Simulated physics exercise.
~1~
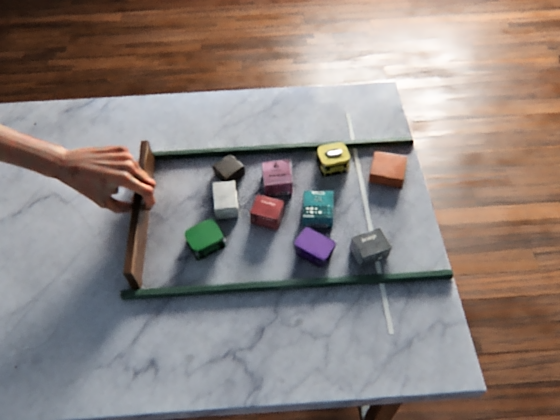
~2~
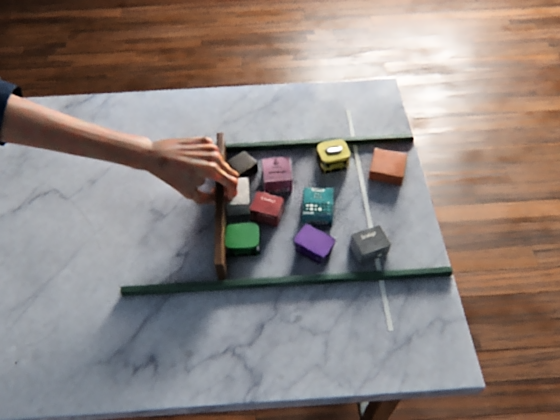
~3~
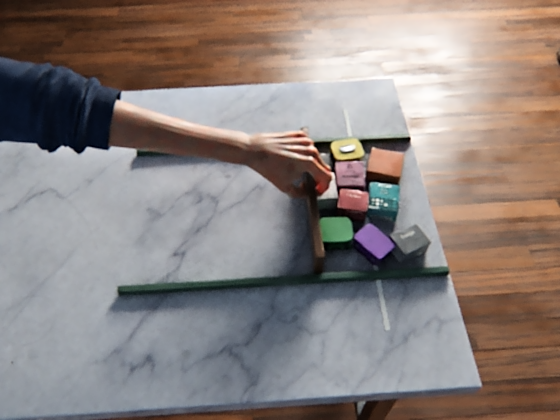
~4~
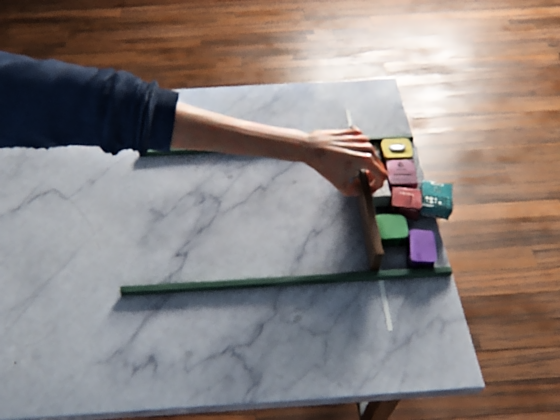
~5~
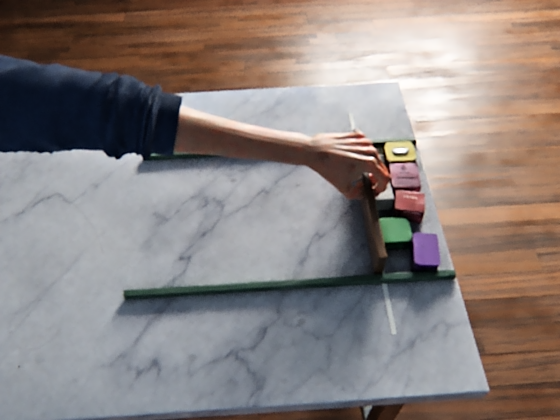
A hand sweeps small blocks rightward with a board, and three drop off the table's edge.
